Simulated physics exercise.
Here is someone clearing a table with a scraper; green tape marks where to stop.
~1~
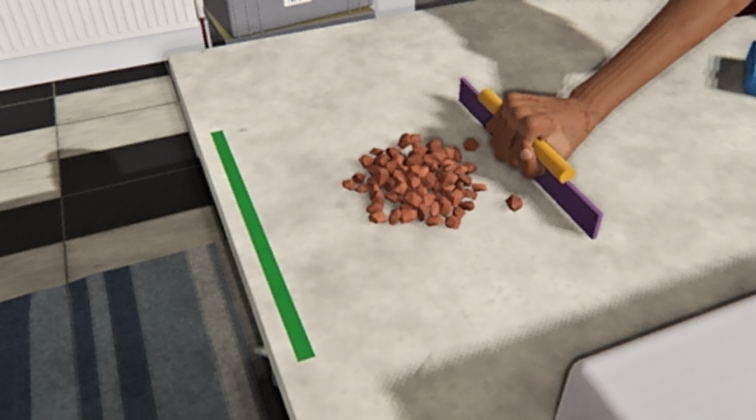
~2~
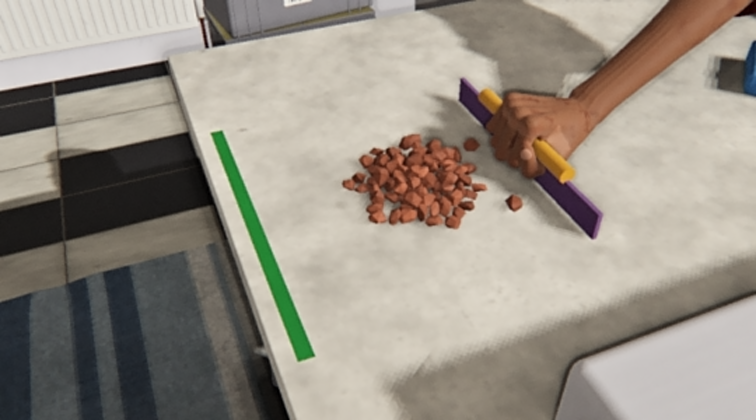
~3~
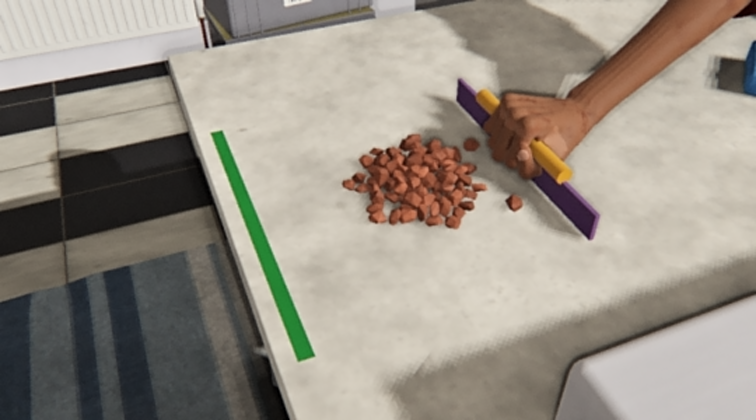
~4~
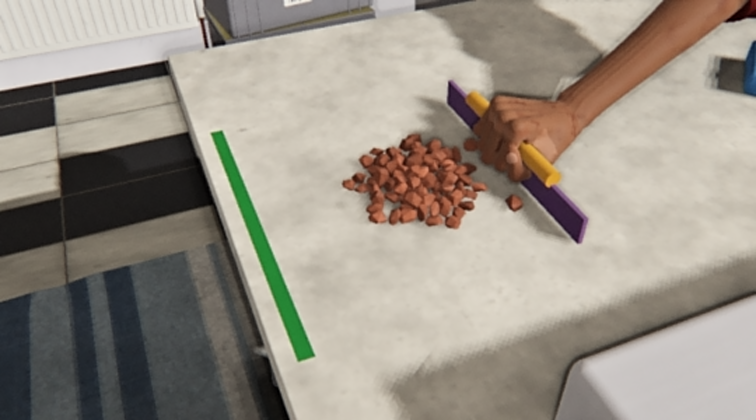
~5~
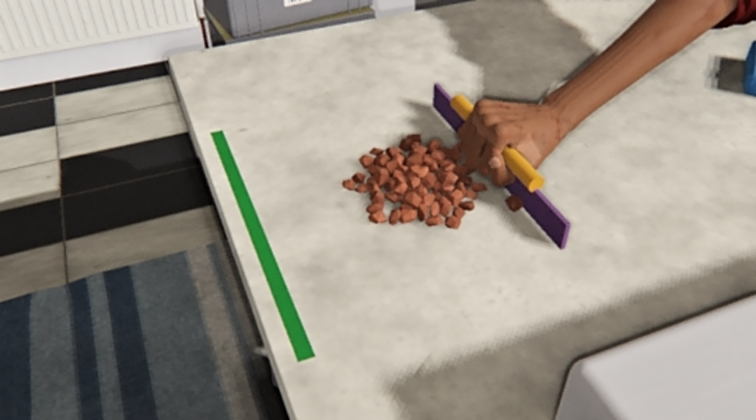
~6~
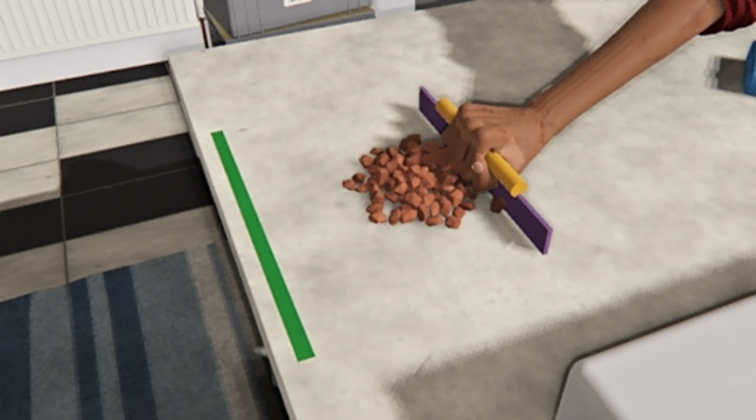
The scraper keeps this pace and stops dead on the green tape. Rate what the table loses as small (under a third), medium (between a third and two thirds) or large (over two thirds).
Large.
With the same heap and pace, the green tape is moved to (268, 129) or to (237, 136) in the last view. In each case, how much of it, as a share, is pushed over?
20 % and 60 %.
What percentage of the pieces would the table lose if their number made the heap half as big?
Around 80 percent.
Soon, scraper still moving, near (362, 177); heap all on the table, its front near (268, 201).
A while on, scraper stopped at the green tape; heap most over the edge.
Towards the end, scraper stopped at the green tape; heap nearly all over the edge.
Finally, scraper stopped at the green tape; heap nearly all over the edge.
